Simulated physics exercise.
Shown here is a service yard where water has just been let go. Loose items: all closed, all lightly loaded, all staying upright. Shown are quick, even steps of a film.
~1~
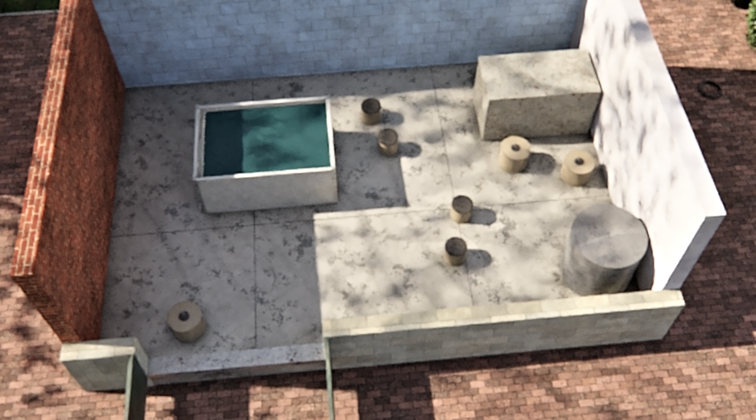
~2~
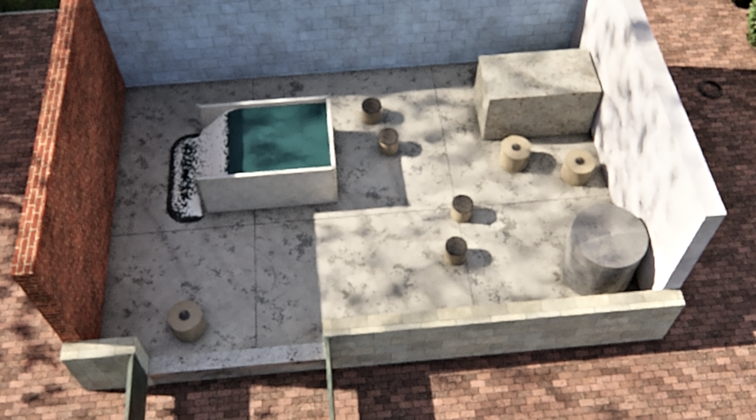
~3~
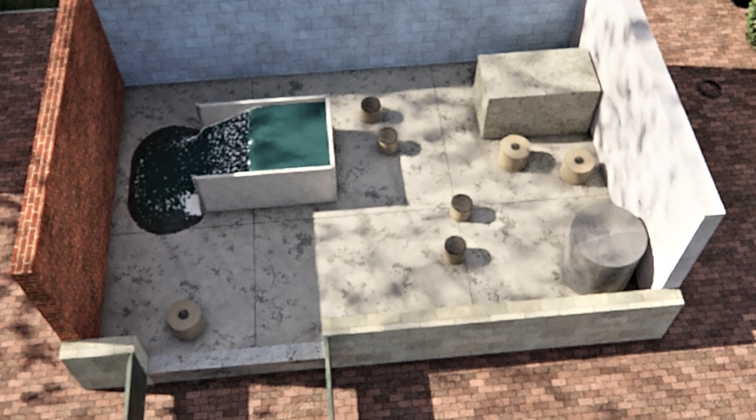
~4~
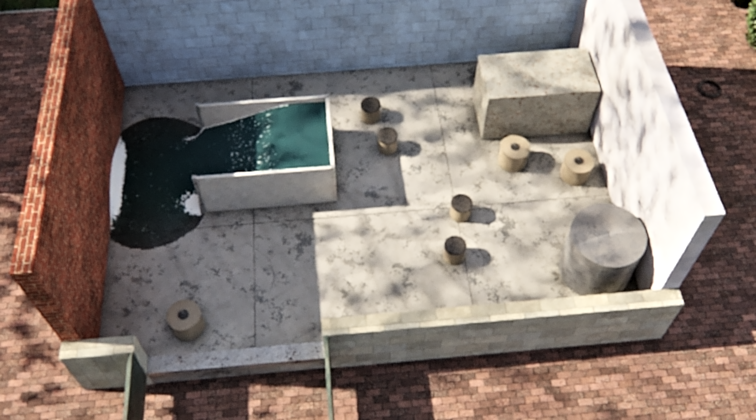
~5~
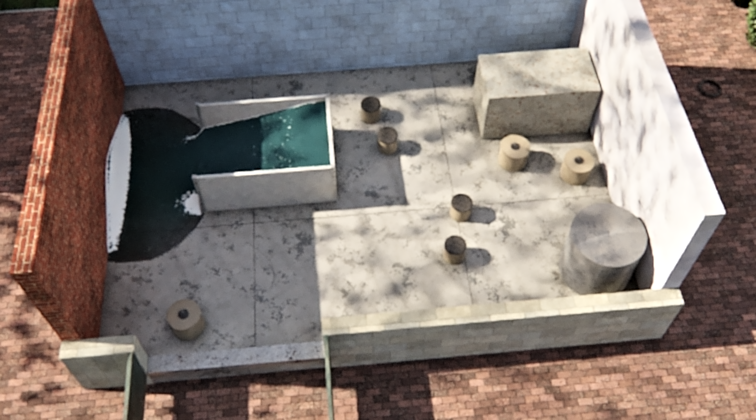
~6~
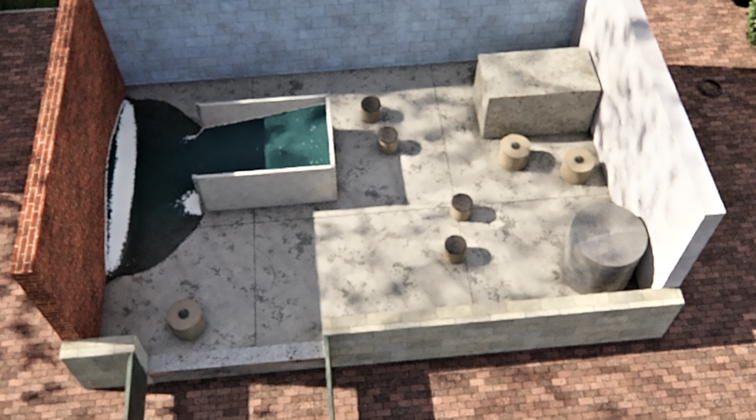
Dark green water lies in a pale, open-topped tank in a walled, paved yard, seen from high above. A red brick wall stands at left, a pale block and large grey cylinder at right, and small tan and brown round objects dot the grey floor. The water pours from the tank's left end, fans out with white foam to the brick wall and spreads along it, while the objects and camera stay still.
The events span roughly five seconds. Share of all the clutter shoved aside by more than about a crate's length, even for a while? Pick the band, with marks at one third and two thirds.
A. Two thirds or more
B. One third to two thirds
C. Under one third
The answer is B.
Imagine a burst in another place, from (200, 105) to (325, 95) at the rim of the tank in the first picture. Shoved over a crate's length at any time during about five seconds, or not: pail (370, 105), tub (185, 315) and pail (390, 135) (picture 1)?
Well, in order they come out as over the mark, over the mark and over the mark.
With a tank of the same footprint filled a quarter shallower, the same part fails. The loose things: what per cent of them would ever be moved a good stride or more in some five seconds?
Share displaced: Approx. 40 percent.
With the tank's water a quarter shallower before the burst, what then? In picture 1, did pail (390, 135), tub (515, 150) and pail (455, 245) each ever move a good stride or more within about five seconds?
Answers, in the order asked: Stayed within the threshold, stayed within the threshold, stayed within the threshold.
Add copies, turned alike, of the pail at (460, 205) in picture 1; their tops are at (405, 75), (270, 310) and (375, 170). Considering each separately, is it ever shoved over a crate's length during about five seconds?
Shoved clear, shoved clear, stays put.
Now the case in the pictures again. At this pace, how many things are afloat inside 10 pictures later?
The tally stands at 0.
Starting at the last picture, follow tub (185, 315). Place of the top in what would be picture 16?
I'd expect it around (207, 324).
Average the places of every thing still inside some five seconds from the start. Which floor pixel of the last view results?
Mean position: About (481, 182).
A moment on, 0 of 8 are well off their spots; 0 afloat.
Next, 0 of 8 are well off their spots; 0 afloat.
Later, 3 of 8 are well off their spots; 1 afloat.
In the end, 3 of 8 are well off their spots, and 3 have been at some point; 1 afloat.
